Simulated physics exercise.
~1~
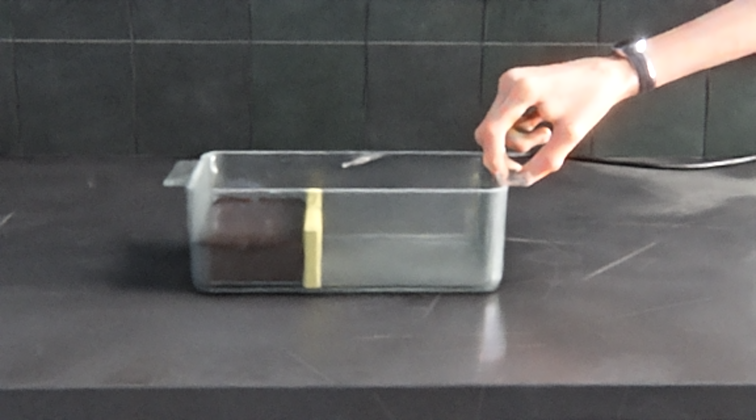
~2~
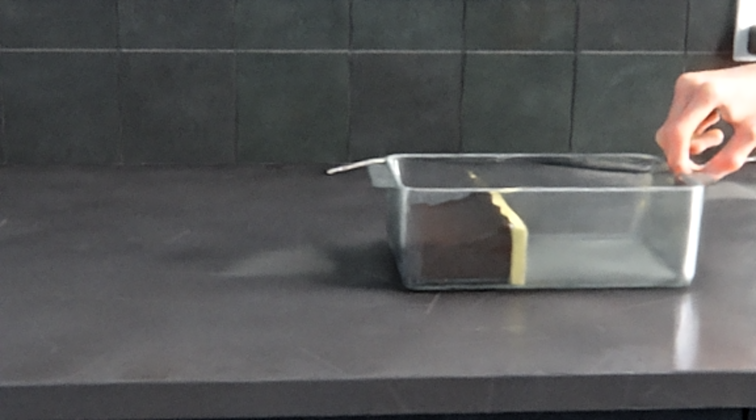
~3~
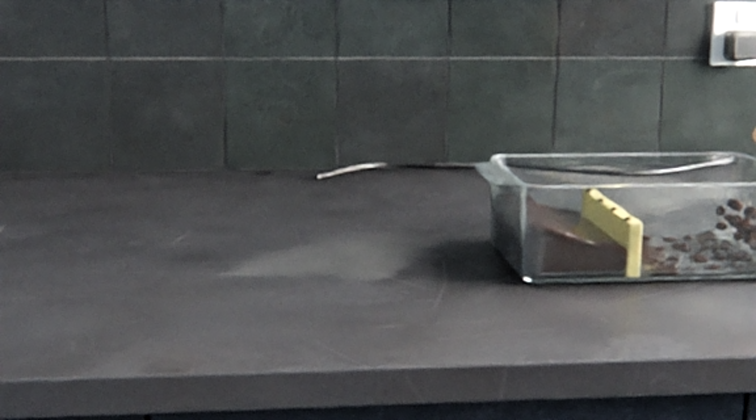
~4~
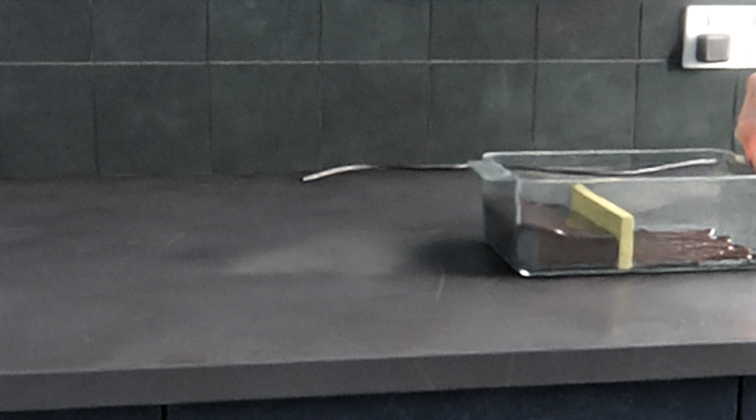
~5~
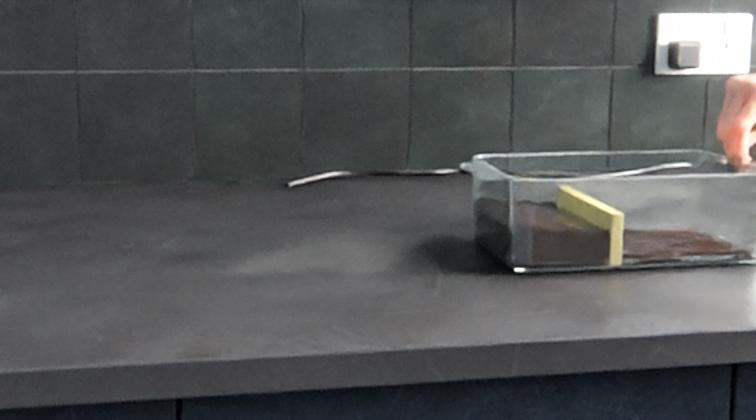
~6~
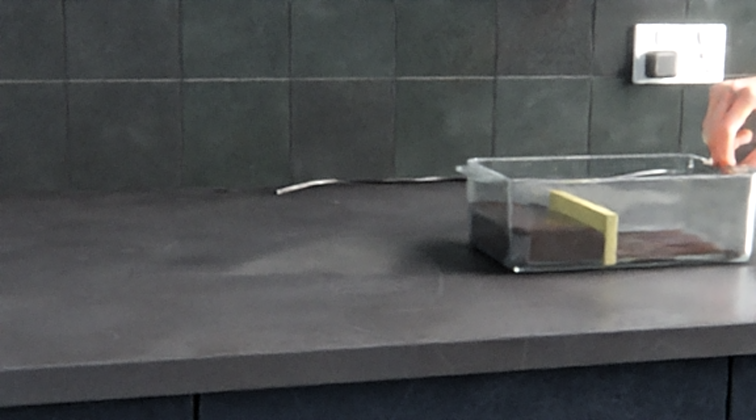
On a dark worktop before a dark green tiled wall, seen from the front and slightly above, stands a clear glass box with a pale yellow divider and dark brown coffee filling only its left part. A hand with a dark wristband grips the box's right end and draws it rightwards. As it travels, some coffee passes to the divider's right side and scatters there in dark bits, while the view drifts slightly sideways. The box then stops, and the coffee settles, deeper on the left, with a thin, shallow layer on the right.
